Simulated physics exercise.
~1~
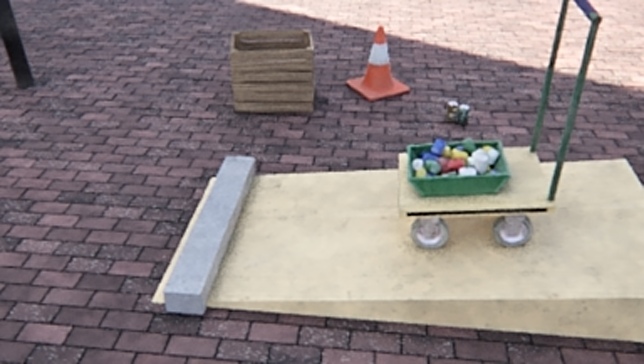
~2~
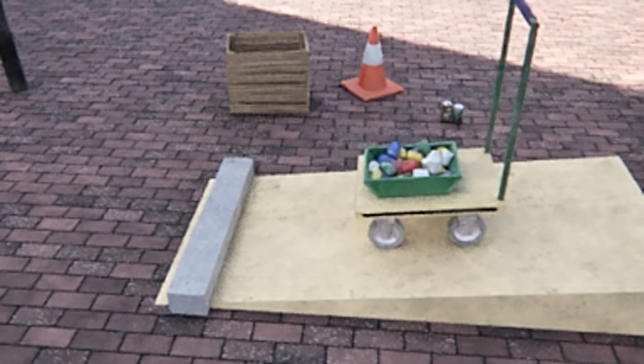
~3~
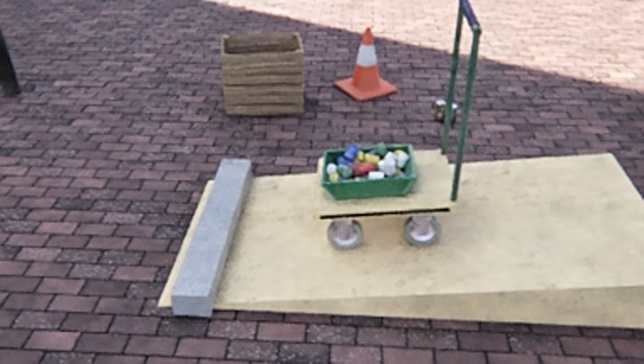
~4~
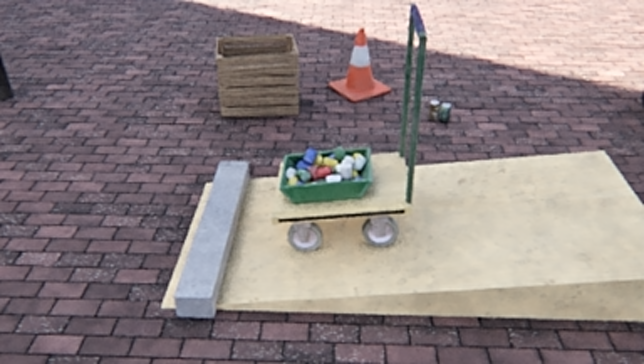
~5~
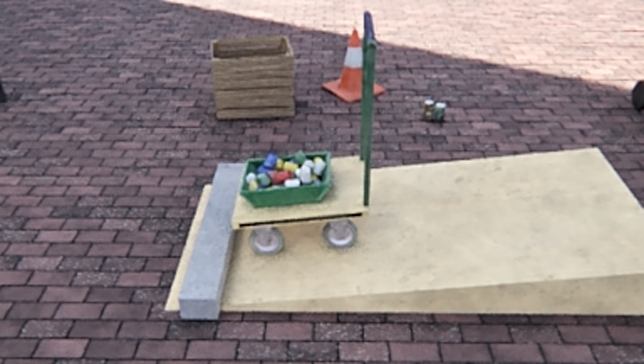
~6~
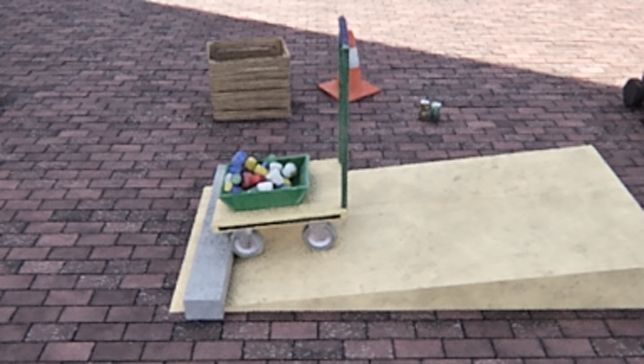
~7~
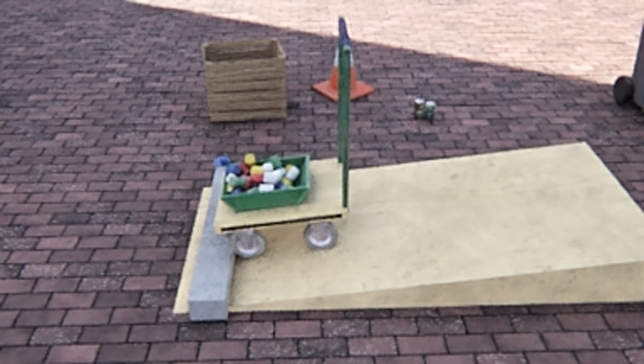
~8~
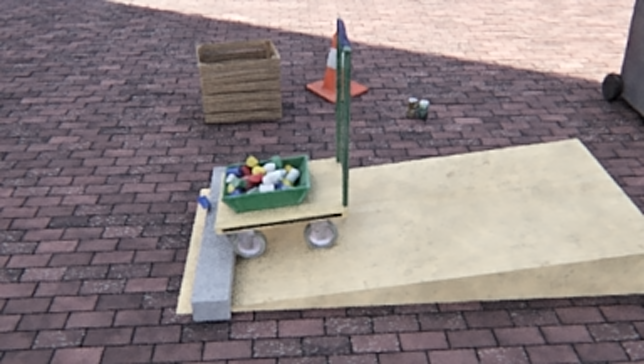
At first, a flat trolley with a tall green handle stands on a pale, gentle ramp over brick paving, carrying a green box full of small colourful jars. It rolls steadily left down the slope toward a grey beam lying across the lower end, while a wooden crate and a traffic cone stand behind. The trolley reaches the beam and stops, and the jars shift toward the left end of the box. A blue jar slides over that edge and drops onto the beam. At the end, the trolley stays still against the beam, with nearly all the jars still in the box.
